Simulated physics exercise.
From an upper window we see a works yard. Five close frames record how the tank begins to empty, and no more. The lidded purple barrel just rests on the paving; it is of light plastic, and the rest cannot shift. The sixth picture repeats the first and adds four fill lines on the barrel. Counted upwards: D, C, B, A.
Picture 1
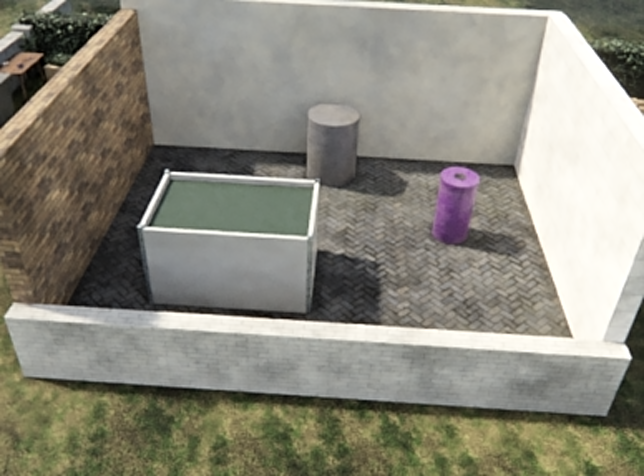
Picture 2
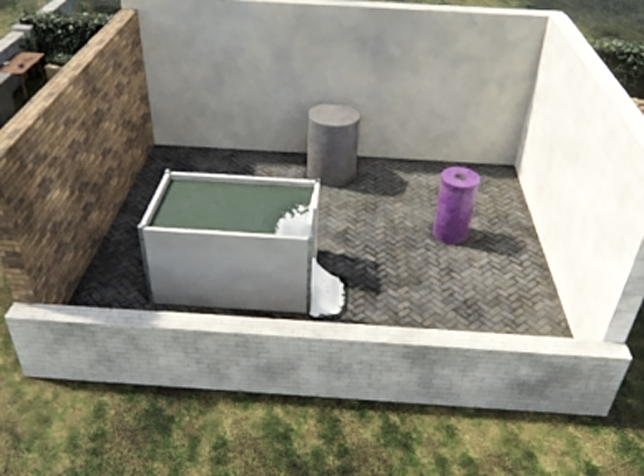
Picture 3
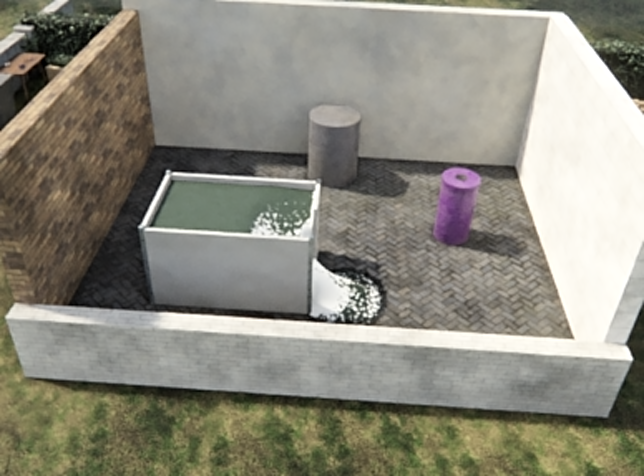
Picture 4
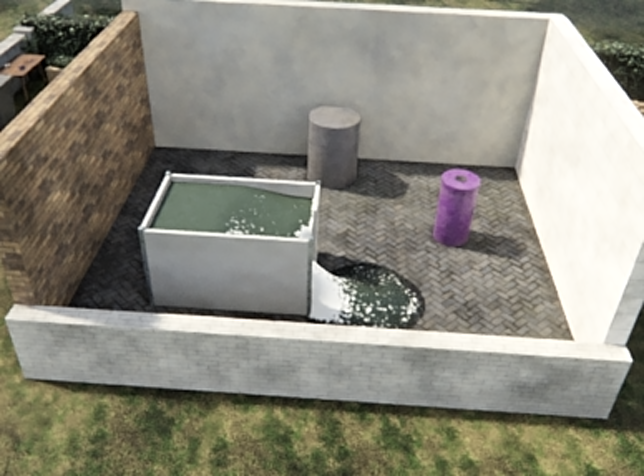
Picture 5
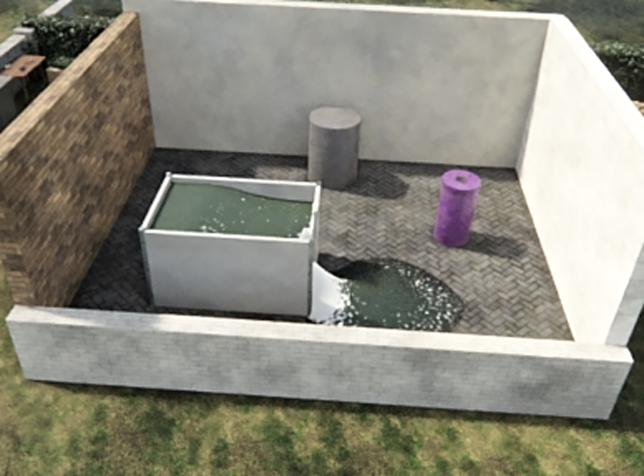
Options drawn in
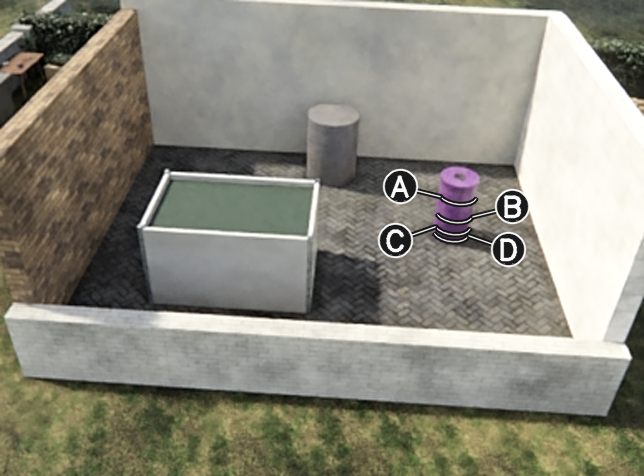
In the video, water pours from the right side of a full white tank in a walled yard, foaming at first, then spreads rightward across the dark paving as a widening pool, while a purple barrel and grey cylinder stand still.
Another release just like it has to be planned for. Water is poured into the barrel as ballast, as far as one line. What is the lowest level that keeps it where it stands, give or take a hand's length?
Use level B.
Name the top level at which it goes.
That is level C.
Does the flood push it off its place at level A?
No, that is safe.
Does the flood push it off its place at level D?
Yes, that goes wrong.
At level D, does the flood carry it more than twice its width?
Yes.
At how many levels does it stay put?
Two.
In white, A at (459, 204); B at (456, 222); C at (453, 234); D at (452, 241); from the bottom up D, C, B, A.
Choosing A, it does not move.
Choosing B, it does not move.
Choosing C, it is pushed about its own width away.
Choosing D, it is pushed about 4 times its own width away.
